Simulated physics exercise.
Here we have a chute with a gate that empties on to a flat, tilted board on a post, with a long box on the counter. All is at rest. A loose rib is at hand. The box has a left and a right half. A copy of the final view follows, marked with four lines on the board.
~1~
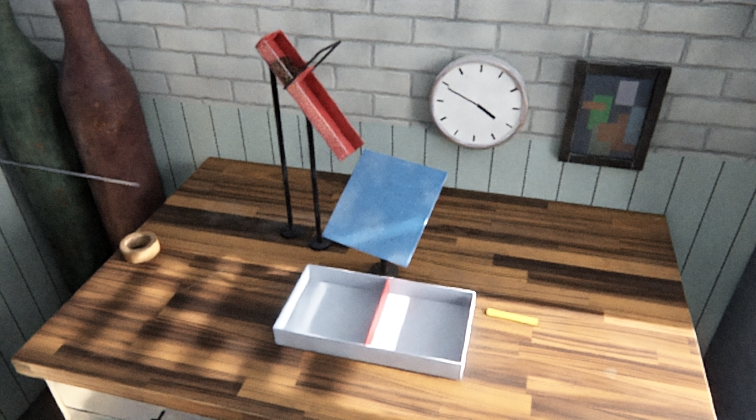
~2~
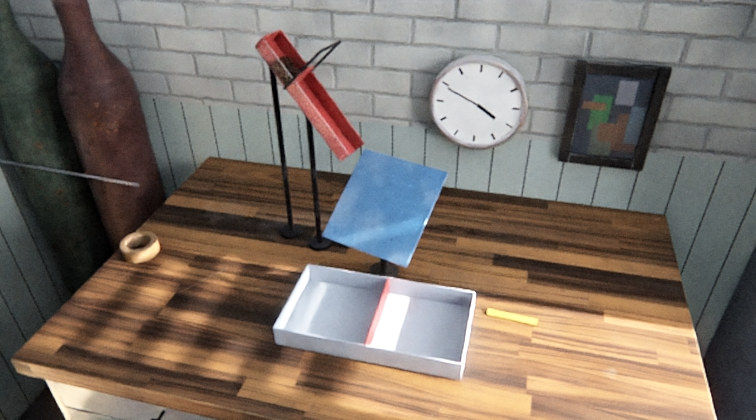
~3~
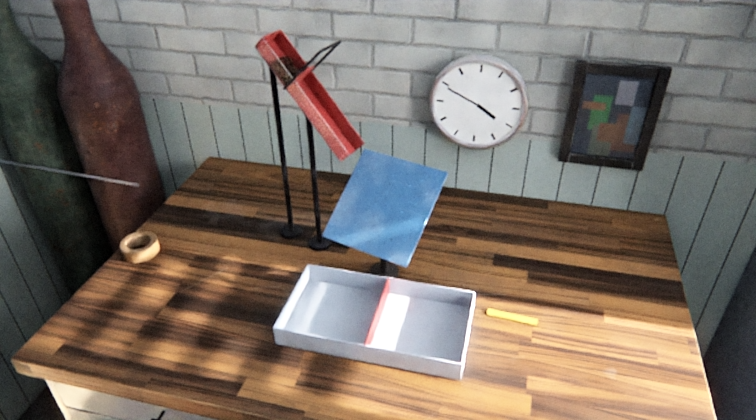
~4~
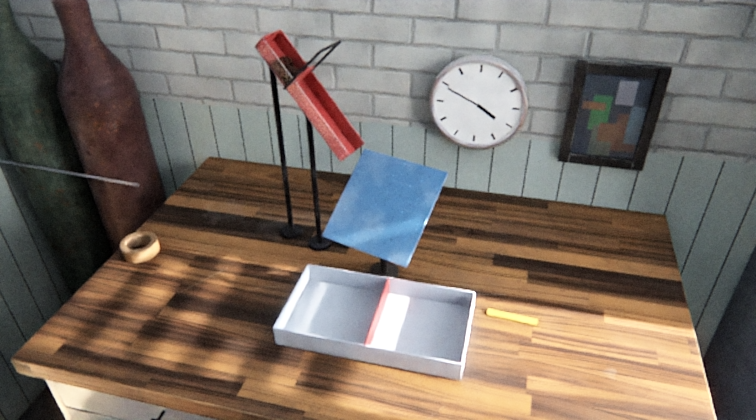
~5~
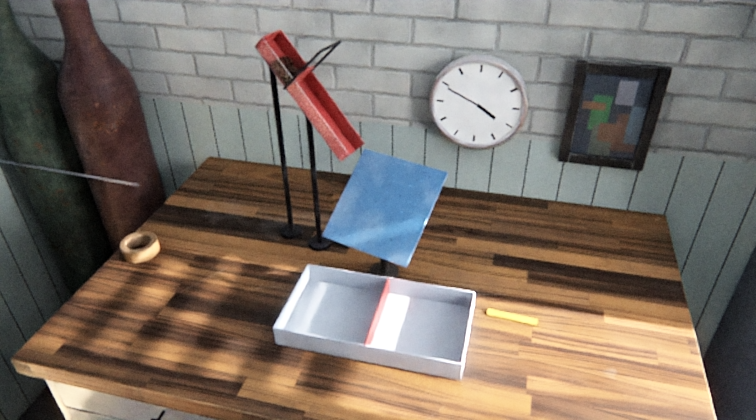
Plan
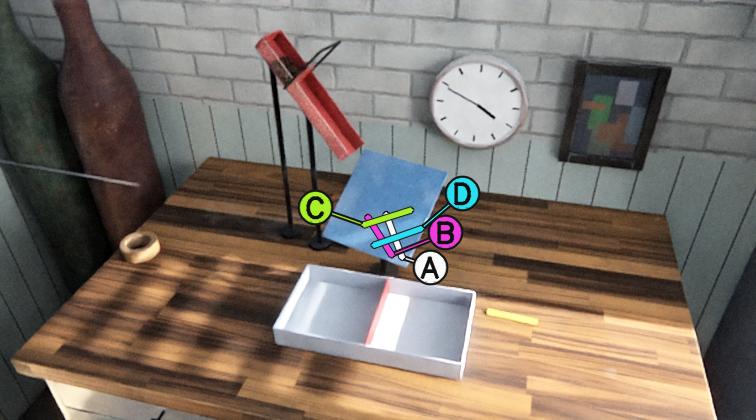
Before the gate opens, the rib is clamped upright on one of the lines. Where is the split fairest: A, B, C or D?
A beats the others.
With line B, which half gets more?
More lands on the right.
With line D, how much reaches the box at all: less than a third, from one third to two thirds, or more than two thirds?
More than two thirds.
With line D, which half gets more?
Left.
On the marked copy, line A from (386, 214) to (402, 257); line B from (367, 217) to (391, 254); line C from (410, 210) to (364, 224); line D from (421, 228) to (374, 245).
If A is chosen, of what is caught, about half in the left half, about half in the right.
If B is chosen, of what is caught, a small part in the left half, most in the right.
If C is chosen, of what is caught, most in the left half, a small part in the right.
If D is chosen, of what is caught, most in the left half, a small part in the right.
